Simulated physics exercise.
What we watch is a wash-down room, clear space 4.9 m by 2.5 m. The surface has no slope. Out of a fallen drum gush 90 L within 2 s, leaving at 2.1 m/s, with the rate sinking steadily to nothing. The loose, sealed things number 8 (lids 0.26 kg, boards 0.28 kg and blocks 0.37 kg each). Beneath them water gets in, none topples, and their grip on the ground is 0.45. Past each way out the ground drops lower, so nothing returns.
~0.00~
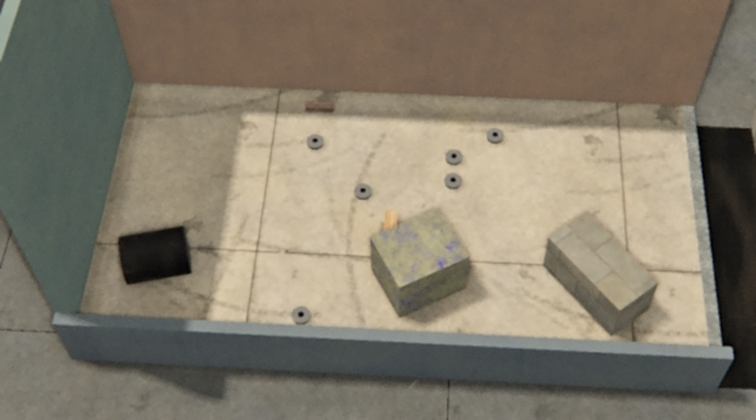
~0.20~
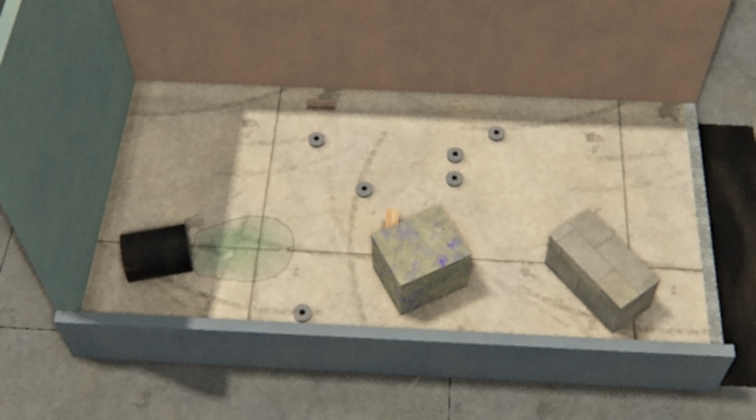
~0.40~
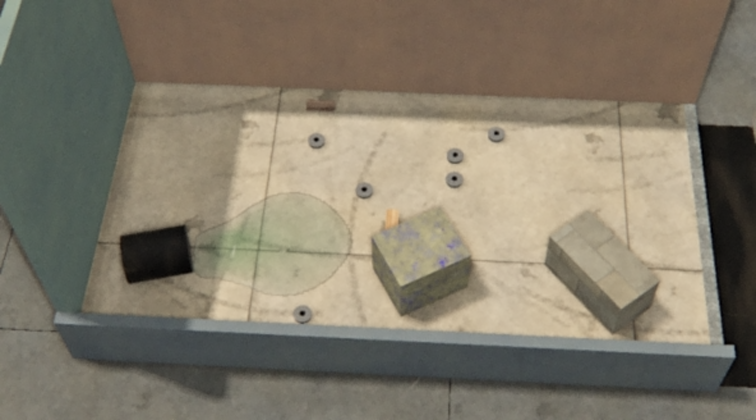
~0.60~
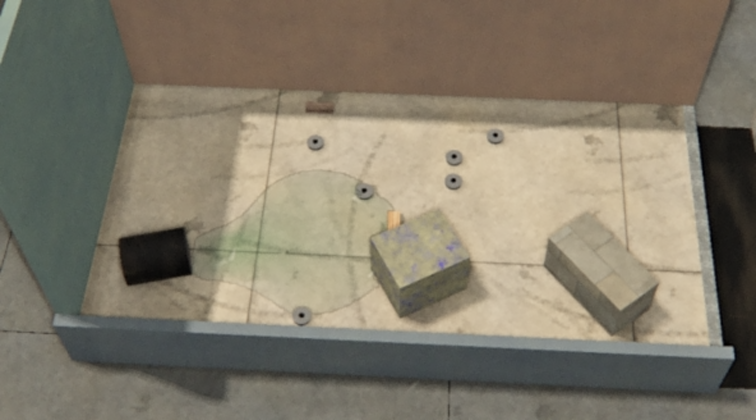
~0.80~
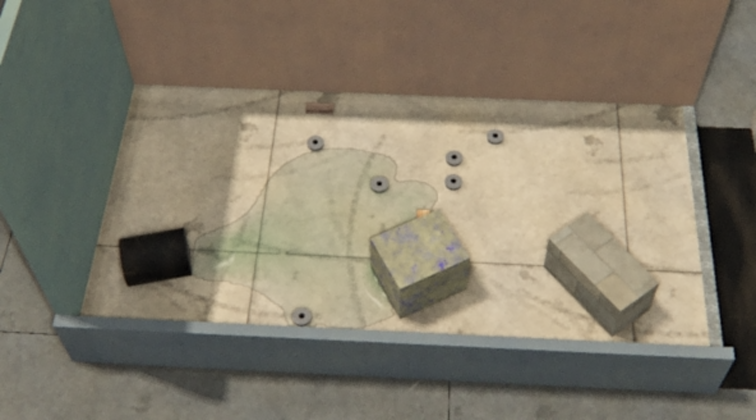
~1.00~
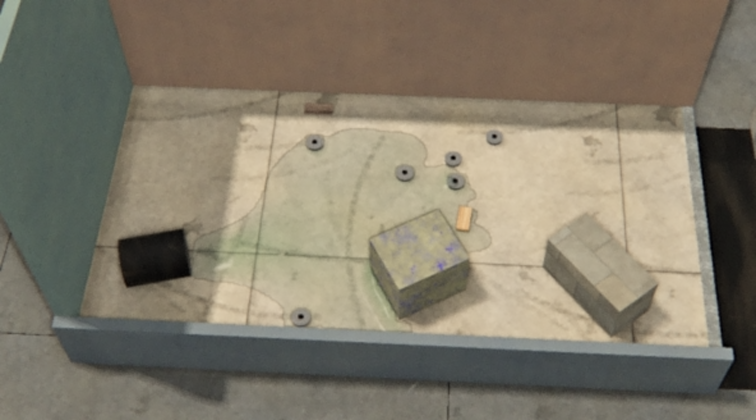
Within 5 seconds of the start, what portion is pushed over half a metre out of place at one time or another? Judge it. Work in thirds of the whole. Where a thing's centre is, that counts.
I reckon only the one-third line is reached, not the two-thirds one.
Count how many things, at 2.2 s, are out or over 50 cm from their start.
By that time the total stands at 5.
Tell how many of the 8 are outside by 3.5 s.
Result: 1.
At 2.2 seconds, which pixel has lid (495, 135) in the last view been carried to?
Look for it near (542, 110).
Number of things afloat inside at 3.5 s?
3 of them.
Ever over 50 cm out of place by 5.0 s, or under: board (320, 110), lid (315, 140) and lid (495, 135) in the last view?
Within the mark, within the mark, beyond the mark.
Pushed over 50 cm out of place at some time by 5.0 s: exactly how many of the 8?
It comes to 5 of them.
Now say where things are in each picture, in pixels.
The first picture shows a block at (391, 222) rests on the ground; a lid at (363, 191) rests on the ground; 0.0 m2 under water; 0 of 8 have shifted.
The second picture shows a block at (392, 220), on the bottom; a lid at (364, 189) rests on the ground; 0.4 m2 under water; 0 of 8 have shifted.
The third picture shows a block at (392, 221), on the bottom; a lid at (364, 190), on the bottom; 0.8 m2 under water; 0 of 8 have shifted.
The fourth picture shows a block at (394, 223), on the bottom; a lid at (364, 191) rests on the ground; water covers 1.5 m2; 0 of 8 have shifted.
The fifth picture shows a block at (423, 221), on the bottom, 26 cm from its start; a lid at (379, 184) floats, 16 cm from its start; water covers 2.1 m2; 2 of 8 have shifted.
The sixth picture shows a block at (464, 218) rests on the ground, 61 cm from its start; a lid at (405, 173), afloat, 41 cm from its start; water covers 2.7 m2; 2 of 8 have shifted.
After 1.4 s 2 of 8 are over 50 cm from their spots; 1 afloat.
After 2.2 s 5 of 8 are over 50 cm from their spots; 3 afloat.
After 3.5 s 5 of 8 are over 50 cm from their spots; 3 afloat.
After 5.0 s 5 of 8 are over 50 cm from their spots, and 5 have been at some point; 0 afloat.
